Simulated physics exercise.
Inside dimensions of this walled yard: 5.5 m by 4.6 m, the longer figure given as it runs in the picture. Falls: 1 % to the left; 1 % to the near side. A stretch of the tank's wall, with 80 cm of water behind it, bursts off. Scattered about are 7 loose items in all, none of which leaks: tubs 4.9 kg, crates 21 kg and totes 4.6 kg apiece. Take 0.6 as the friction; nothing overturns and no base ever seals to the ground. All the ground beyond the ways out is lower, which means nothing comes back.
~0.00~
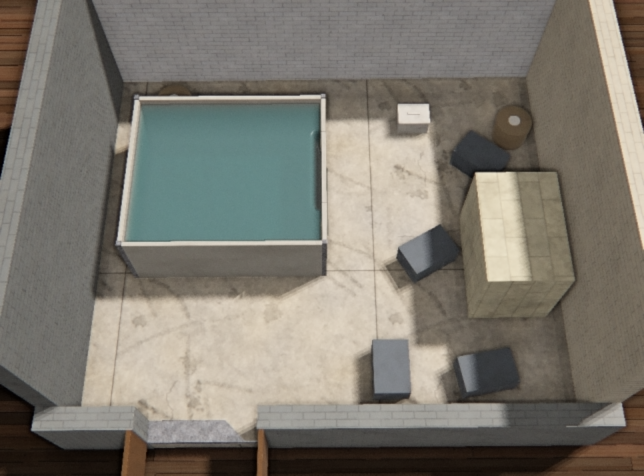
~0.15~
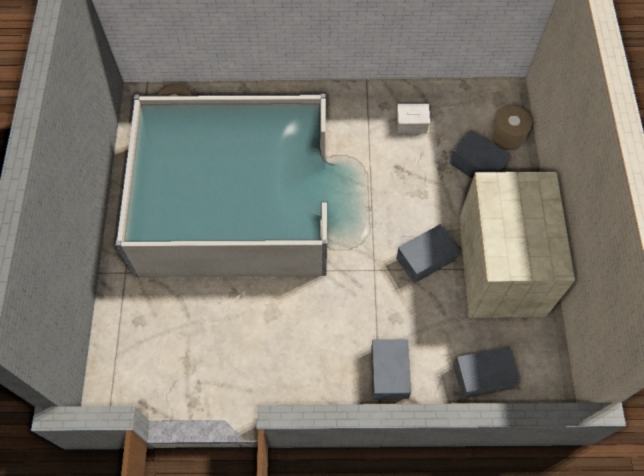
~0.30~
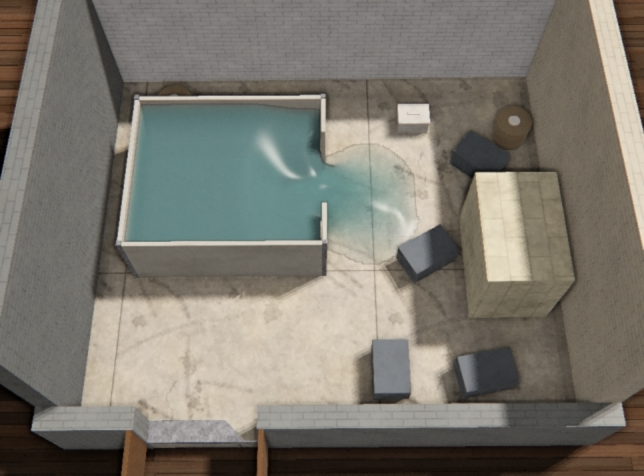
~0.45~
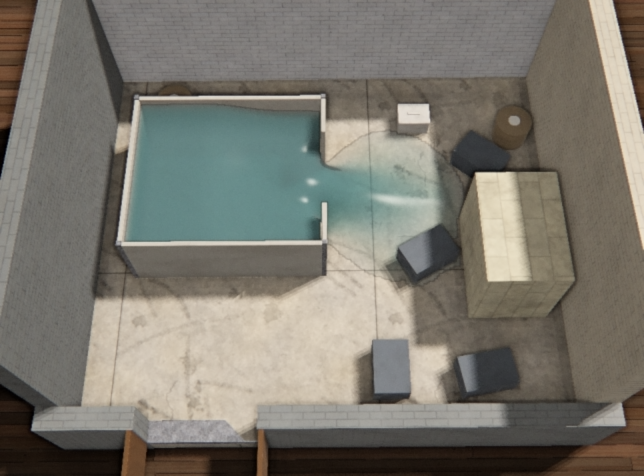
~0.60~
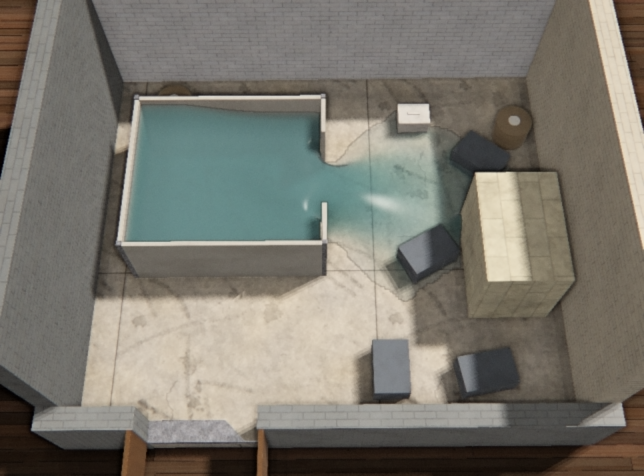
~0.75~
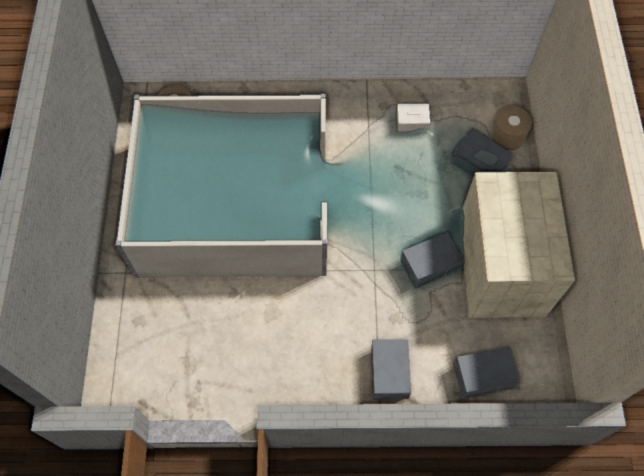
To begin with, teal water fills a walled tank on the left of a yard, with grey boxes scattered around a large pale block. A stretch of the tank's right wall opens and water spreads rightward across the floor, reaching the boxes, and the one nearest the block's left side shifts slightly.
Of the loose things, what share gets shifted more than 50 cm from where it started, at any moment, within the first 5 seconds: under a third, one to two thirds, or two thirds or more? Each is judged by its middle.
Two thirds and up.
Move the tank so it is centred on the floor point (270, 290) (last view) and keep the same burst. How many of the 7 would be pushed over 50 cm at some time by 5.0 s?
In that case the number is 6.
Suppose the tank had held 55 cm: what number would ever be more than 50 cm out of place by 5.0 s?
You'd get 7 in that case.
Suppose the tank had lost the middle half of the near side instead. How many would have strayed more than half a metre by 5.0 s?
3.
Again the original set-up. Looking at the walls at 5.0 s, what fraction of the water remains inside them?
Remaining: Approx. 98 per cent.
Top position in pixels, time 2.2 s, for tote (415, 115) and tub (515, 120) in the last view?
About (416, 73) for the first and (508, 58) for the second.
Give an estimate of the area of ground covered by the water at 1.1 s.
About 11.0 m2 is covered.
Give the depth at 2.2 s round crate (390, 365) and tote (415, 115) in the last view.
6 and 14 cm.
After 1.1 s 1 of 7 are over 50 cm from their spots; 0 afloat.
After 2.2 s 4 of 7 are over 50 cm from their spots; 3 afloat.
After 3.5 s 5 of 7 are over 50 cm from their spots; 4 afloat.
After 5.0 s 6 of 7 are over 50 cm from their spots, and 7 have been at some point; 5 afloat.
